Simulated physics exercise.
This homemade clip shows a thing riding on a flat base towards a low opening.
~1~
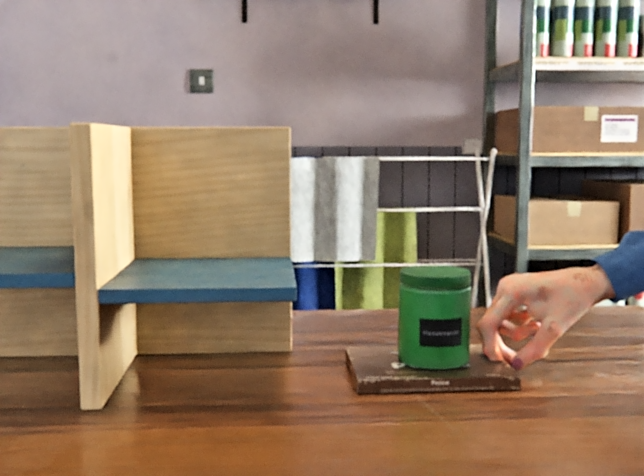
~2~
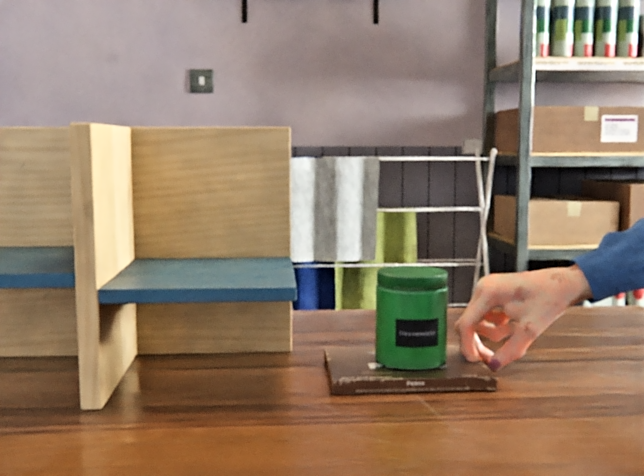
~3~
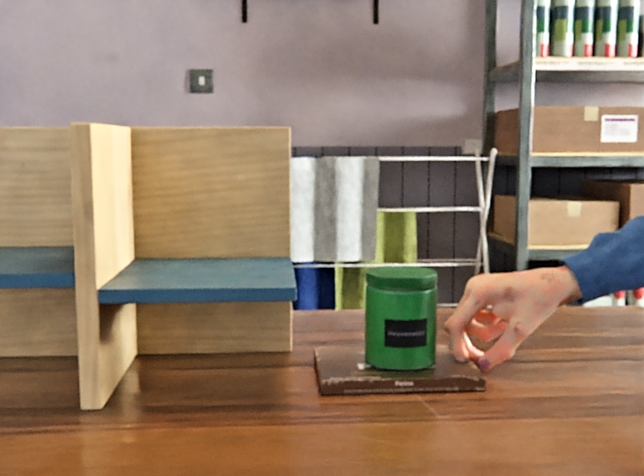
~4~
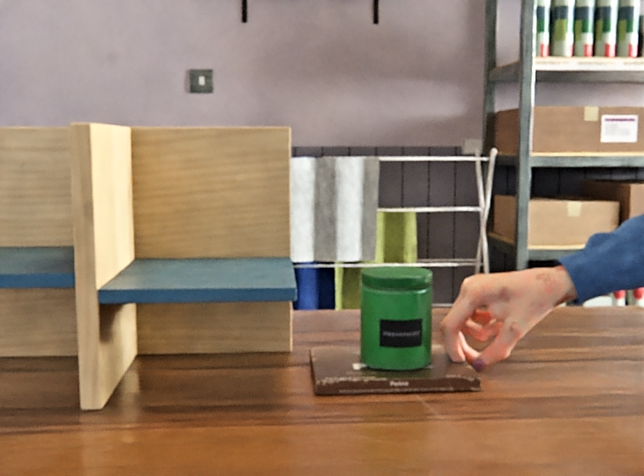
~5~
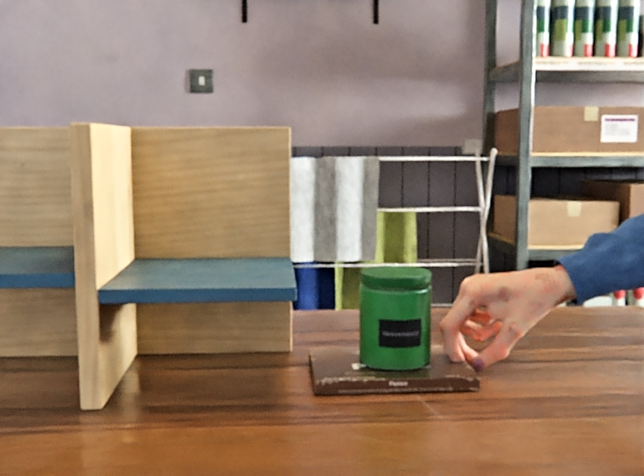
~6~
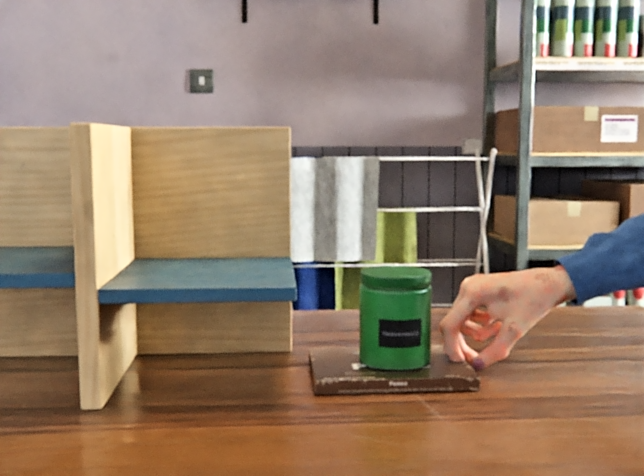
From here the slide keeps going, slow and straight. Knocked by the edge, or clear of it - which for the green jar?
The green jar is knocked.
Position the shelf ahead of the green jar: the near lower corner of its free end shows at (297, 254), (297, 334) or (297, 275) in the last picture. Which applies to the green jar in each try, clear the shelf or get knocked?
Each try in turn, it fits beneath it, then collides with it, then fits beneath it.
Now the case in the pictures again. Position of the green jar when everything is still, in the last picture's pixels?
The middle ends up near (313, 320).
Then, 1.26 s after the last picture, green jar pushed back on its carrier near (329, 317).
At rest, the green jar gets scraped off its spot, near (313, 320).
